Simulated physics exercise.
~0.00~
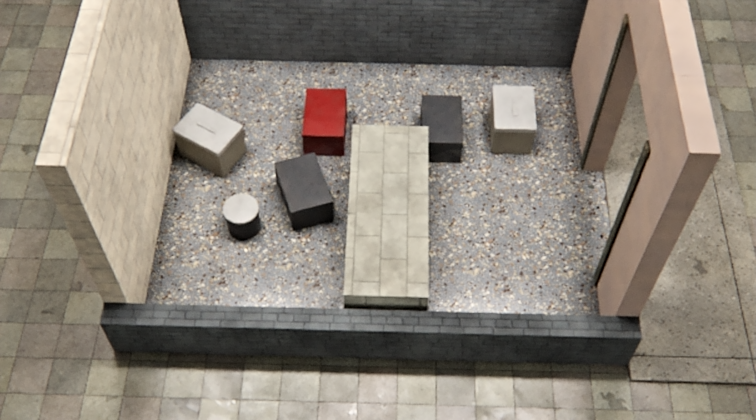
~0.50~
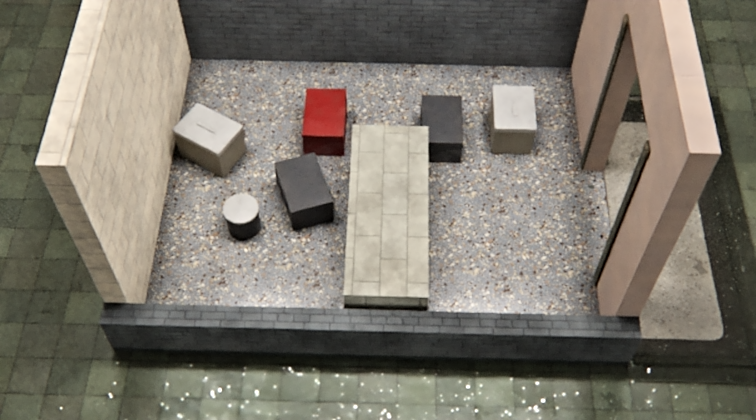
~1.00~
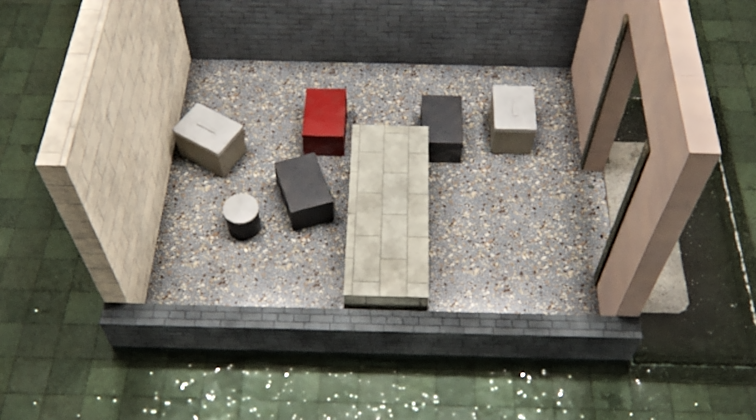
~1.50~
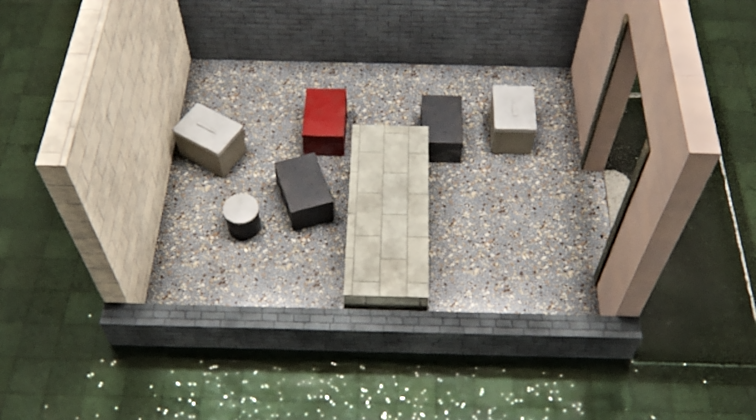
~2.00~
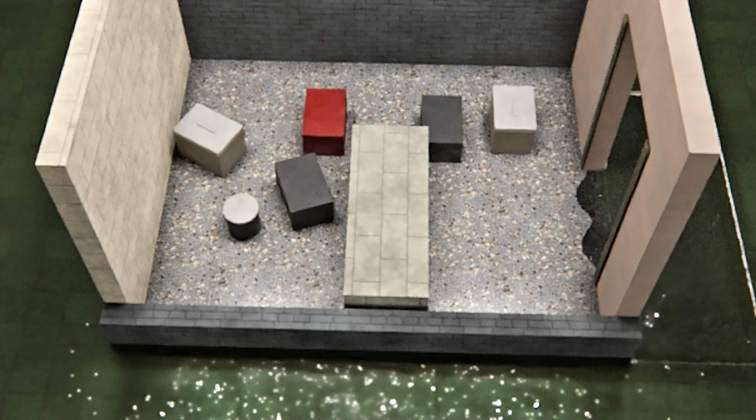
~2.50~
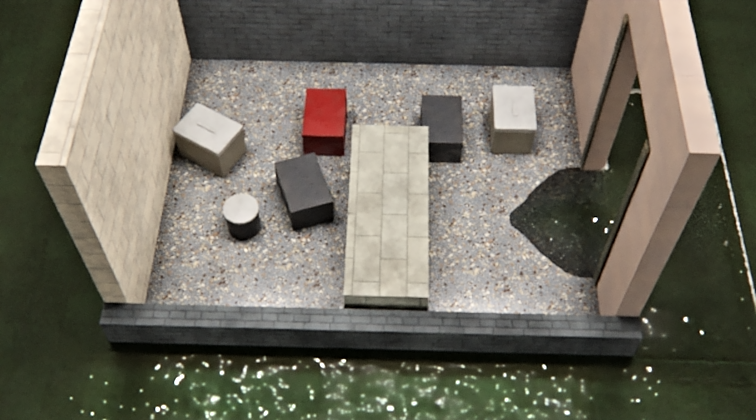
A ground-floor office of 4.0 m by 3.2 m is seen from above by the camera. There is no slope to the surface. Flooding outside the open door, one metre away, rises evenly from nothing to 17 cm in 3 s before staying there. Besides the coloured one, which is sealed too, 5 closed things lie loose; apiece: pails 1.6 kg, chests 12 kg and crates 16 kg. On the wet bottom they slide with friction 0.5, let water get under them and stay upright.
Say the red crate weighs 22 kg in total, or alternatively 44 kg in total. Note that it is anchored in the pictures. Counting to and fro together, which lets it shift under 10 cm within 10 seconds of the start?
The one that works is the first, 22 kg.
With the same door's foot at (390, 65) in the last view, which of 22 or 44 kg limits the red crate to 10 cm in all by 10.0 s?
Okay, so only the heavy mass does.
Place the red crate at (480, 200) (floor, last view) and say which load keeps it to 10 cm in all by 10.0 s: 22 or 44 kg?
It turns out that the heavier alone succeeds.
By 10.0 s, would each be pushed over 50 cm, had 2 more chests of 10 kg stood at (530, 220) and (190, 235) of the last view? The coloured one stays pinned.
Result, in order - exceeds it; falls shy.
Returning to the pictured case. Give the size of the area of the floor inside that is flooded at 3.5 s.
Wet area: Approx. 2.5 m2.
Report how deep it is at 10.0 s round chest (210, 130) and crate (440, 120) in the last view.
Some 5 cm at the first, some 8 cm at the second.
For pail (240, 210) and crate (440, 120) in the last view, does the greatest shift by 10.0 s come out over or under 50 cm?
First within the mark, second above the mark.
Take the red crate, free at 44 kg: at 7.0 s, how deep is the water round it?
Something like 3 centimetres.
After 3.5 s the red crate would be 0 cm from its start with 22 kg and 0 cm from its start with 44 kg; 0 cm of water round it then.
After 4.5 s the red crate would be 0 cm from its start with 22 kg and 0 cm from its start with 44 kg; 0 cm of water round it then.
After 7.0 s the red crate would be 0 cm from its start with 22 kg and 0 cm from its start with 44 kg; 3 cm of water round it then.
After 10.0 s the red crate would be 0 cm from its start with 22 kg and 0 cm from its start with 44 kg; 5 cm of water round it then.
